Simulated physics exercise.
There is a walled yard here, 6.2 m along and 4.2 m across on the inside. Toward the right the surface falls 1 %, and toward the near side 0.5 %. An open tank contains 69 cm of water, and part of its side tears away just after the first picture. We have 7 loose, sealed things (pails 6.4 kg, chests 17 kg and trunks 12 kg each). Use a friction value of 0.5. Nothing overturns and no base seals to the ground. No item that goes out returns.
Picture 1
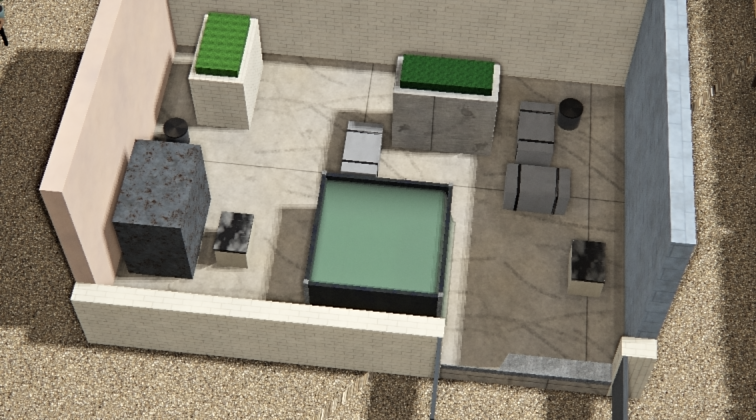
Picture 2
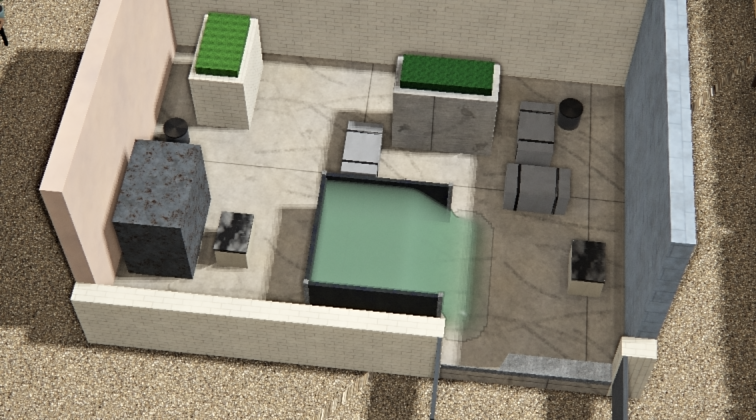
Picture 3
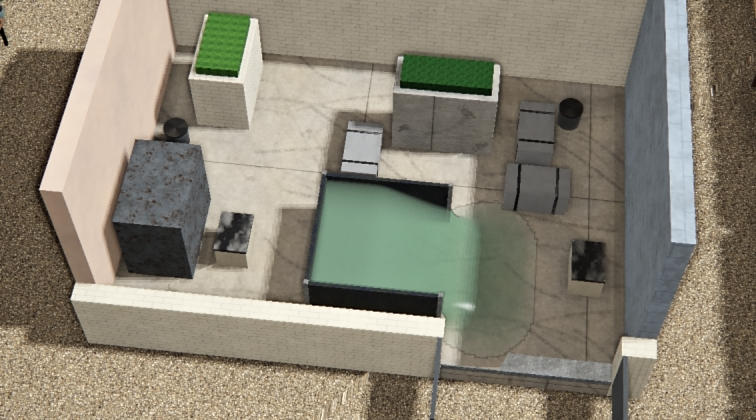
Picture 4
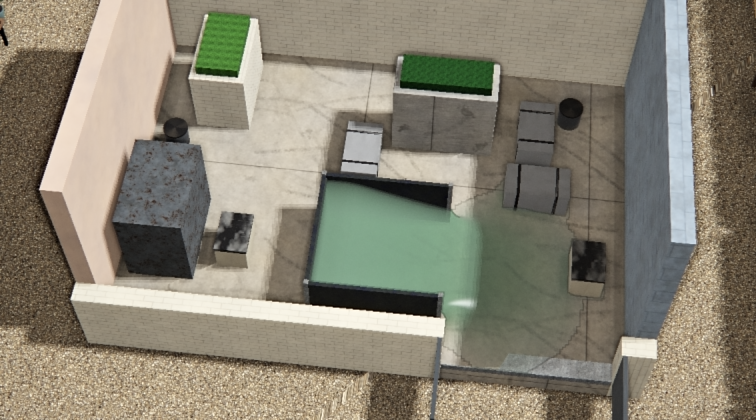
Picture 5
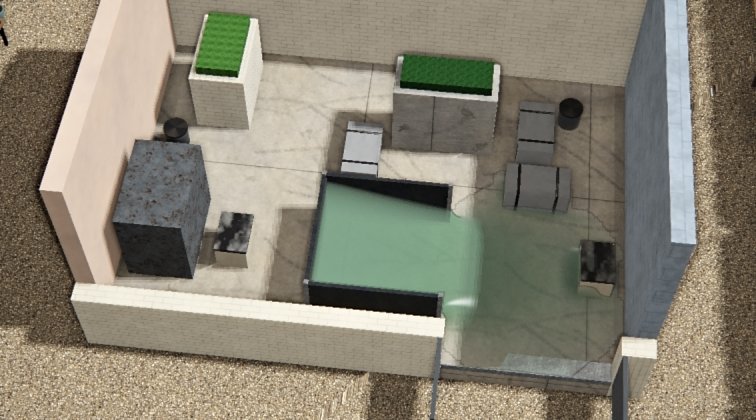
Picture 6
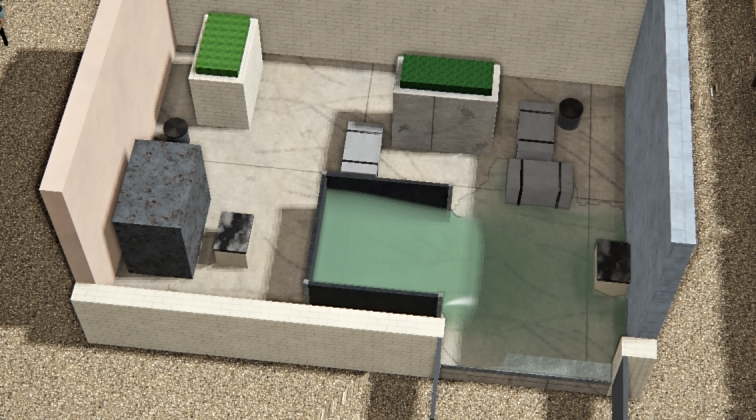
In a walled yard set with blocks and planters, an open tank of green water loses its right side, and the water pours out and spreads across the paving to the right. A small dark-topped chest slides right toward the blue-grey wall, and then a grey trunk shifts very slightly.
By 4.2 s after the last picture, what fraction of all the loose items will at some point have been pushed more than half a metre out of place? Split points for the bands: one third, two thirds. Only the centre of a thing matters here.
The proportion hits a third but misses two thirds.
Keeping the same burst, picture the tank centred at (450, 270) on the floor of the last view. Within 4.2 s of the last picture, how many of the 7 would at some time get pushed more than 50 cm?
3.
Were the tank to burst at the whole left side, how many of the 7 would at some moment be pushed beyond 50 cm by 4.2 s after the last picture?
The count would be 3.
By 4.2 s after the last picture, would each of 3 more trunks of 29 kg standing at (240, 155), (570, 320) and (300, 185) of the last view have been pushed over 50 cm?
First falls shy, second exceeds it, third falls shy.
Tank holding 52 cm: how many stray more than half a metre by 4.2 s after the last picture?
The answer would then be 3.
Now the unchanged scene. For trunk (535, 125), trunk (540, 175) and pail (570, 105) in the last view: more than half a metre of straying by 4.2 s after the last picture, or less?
In order: Farther, farther and farther.
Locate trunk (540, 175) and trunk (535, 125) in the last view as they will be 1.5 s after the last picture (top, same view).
They should sit about (567, 136) and (536, 101) in the last view.
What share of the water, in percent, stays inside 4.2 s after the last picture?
Remaining: Approx. 62 per cent.
Then, 0.4 s after the last picture 0 of 7 are over 50 cm from their spots; 1 afloat.
Then, 1.5 s after the last picture 1 of 7 are over 50 cm from their spots; 1 afloat.
Then, 2.8 s after the last picture 4 of 7 are over 50 cm from their spots; 4 afloat.
Then, 4.2 s after the last picture 4 of 7 are over 50 cm from their spots, and 4 have been at some point; 3 afloat.
